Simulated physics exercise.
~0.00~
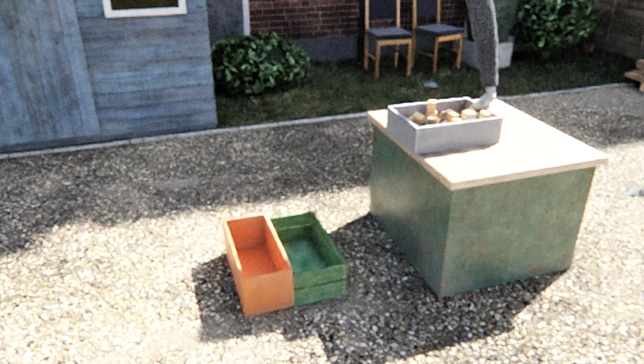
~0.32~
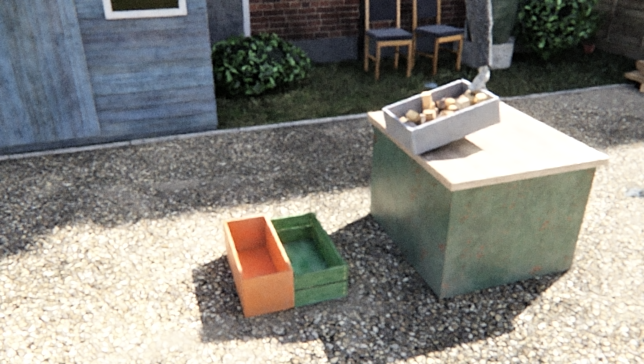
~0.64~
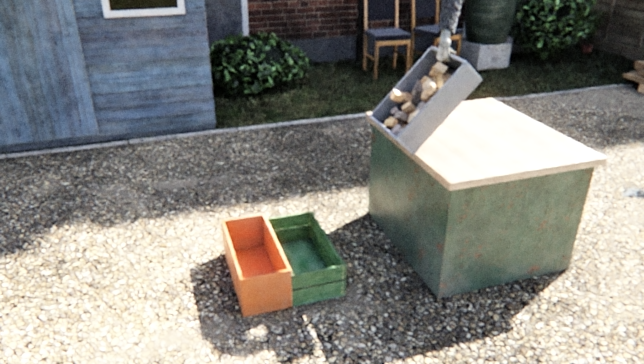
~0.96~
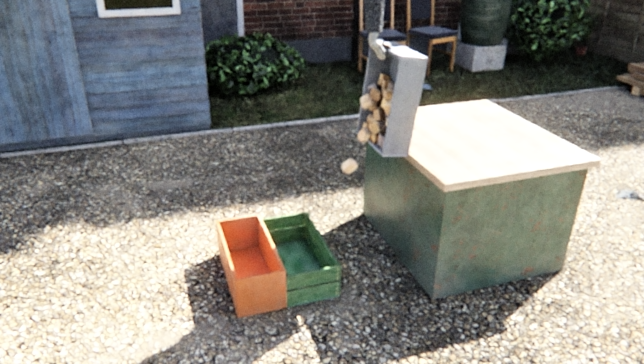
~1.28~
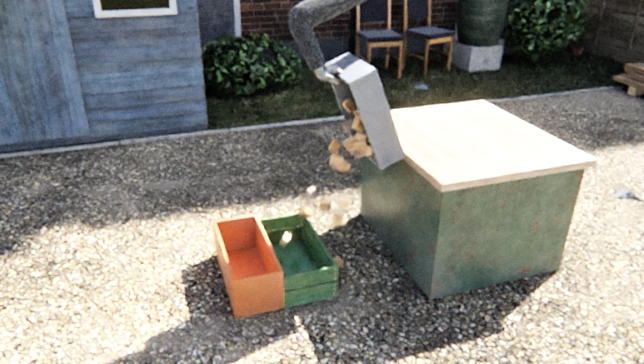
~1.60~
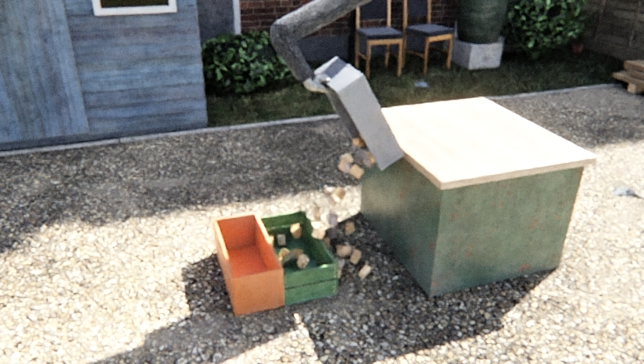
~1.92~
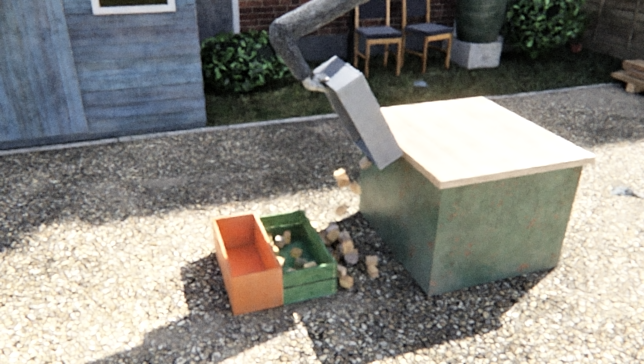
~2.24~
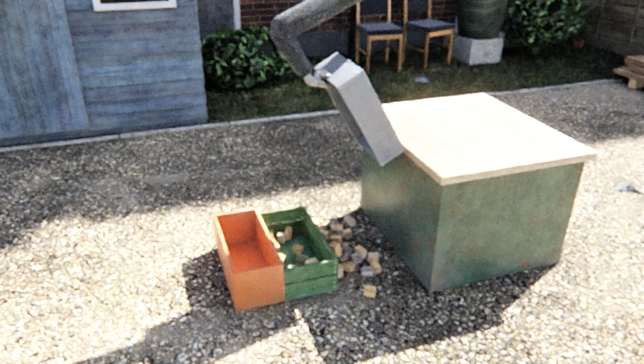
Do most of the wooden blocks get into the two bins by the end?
No, the biggest share ends up on the gravel between the green bin and the bench. Only a smaller group lands in the green bin, and the orange one gets none.
